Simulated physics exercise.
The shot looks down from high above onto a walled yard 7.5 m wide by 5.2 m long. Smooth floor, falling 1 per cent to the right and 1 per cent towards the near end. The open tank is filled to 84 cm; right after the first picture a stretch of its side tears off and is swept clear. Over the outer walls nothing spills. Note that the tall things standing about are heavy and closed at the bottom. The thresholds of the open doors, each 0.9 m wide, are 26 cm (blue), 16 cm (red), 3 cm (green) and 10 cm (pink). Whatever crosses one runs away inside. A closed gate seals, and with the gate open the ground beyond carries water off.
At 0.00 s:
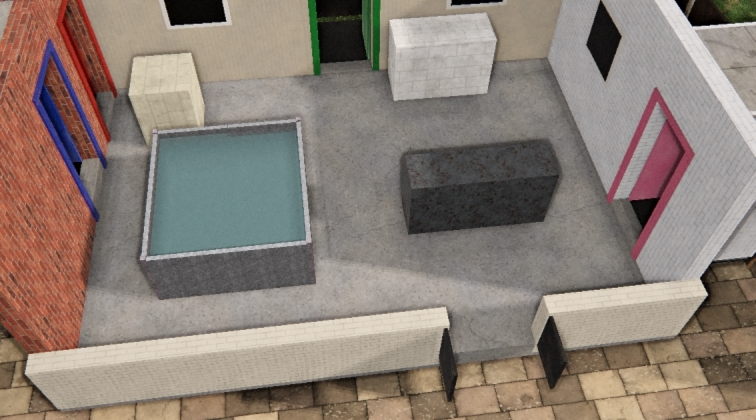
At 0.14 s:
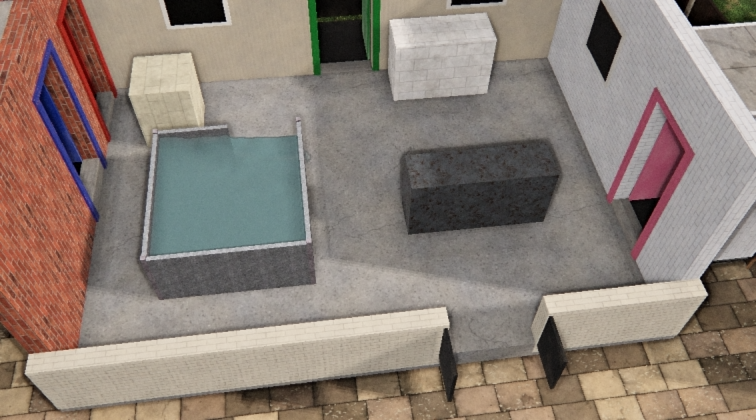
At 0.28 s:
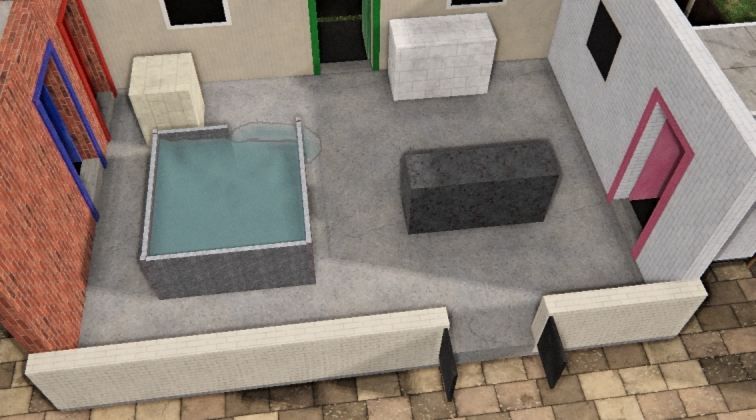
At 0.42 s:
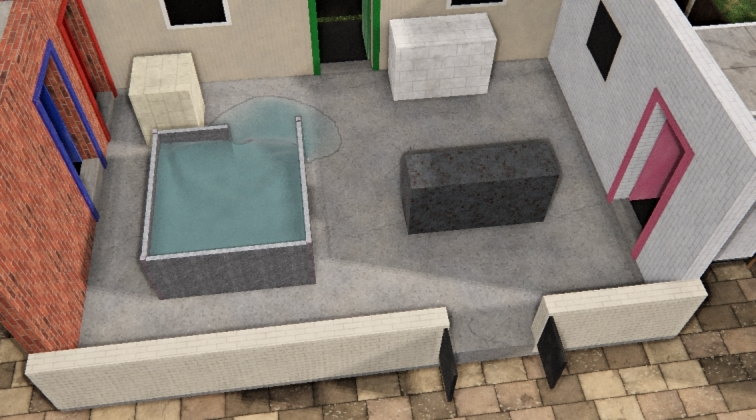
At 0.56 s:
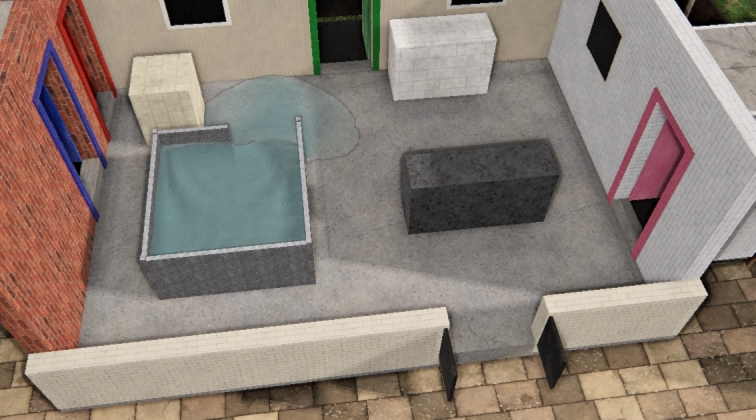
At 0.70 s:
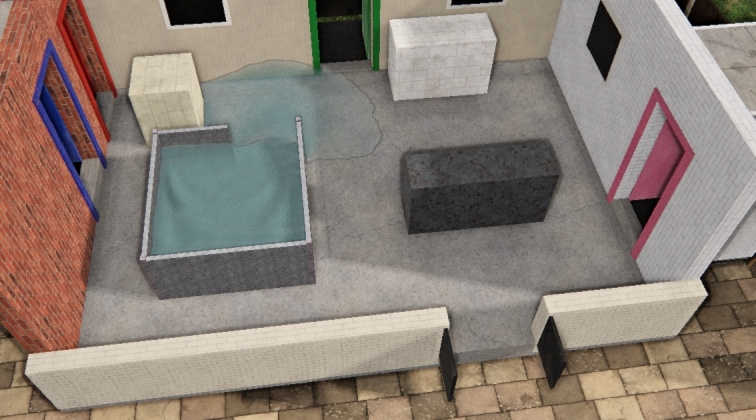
Water poured out through a gap in the far side of the open tank and spread across the grey yard floor, reaching the back wall and the green doorway while fanning out to the right.
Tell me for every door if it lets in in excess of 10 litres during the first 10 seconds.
My prediction: The blue door undershoots the limit. The red door overshoots the limit. The green door overshoots the limit. The pink door undershoots the limit.
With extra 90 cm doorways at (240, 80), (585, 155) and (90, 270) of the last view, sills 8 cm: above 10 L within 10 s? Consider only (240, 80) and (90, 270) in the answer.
Check, in order - fail / pass.
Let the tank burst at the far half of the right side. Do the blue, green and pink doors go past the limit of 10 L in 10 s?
Blue falls short; green exceeds; pink exceeds.
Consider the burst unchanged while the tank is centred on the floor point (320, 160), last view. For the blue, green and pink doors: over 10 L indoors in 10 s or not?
Well, blue ends up inside the mark, green ends up beyond the mark and pink ends up inside the mark.
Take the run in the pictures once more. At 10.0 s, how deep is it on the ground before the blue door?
The depth comes to around 4.0 centimetres.
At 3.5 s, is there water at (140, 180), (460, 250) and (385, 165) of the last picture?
Listed in sequence, the spots are drenched, bone dry and drenched.
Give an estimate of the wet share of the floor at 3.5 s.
50 %.
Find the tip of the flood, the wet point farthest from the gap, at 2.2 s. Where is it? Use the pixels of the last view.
Location: Approx. (544, 63) in the last view.
After 1.4 s water covers 20 % of the floor and is deepest (48 cm) near (284, 161); blue door not reached, red door not reached, green door 22 cm at the sill, 46 L in, pink door not reached.
After 2.2 s water covers 25 % of the floor and is deepest (46 cm) near (383, 75); blue door 2 cm at the sill, 0 L in, red door 26 cm at the sill, 13 L in, green door 26 cm at the sill, 160 L in, pink door not reached.
After 3.5 s water covers 50 % of the floor and is deepest (31 cm) near (385, 82); blue door 5 cm at the sill, 0 L in, red door 22 cm at the sill, 79 L in, green door 21 cm at the sill, 320 L in, pink door not reached.
After 6.0 s water covers 80 % of the floor and is deepest (20 cm) near (385, 82); blue door 6 cm at the sill, 0 L in, red door 15 cm at the sill, 109 L in, green door 15 cm at the sill, 537 L in, pink door 7 cm at the sill, 0 L in.
After 10.0 s water covers 100 % of the floor and is deepest (14 cm) near (559, 323); blue door 4 cm at the sill, 0 L in, red door 7 cm at the sill, 110 L in, green door 10 cm at the sill, 690 L in, pink door 13 cm at the sill, 0 L in.
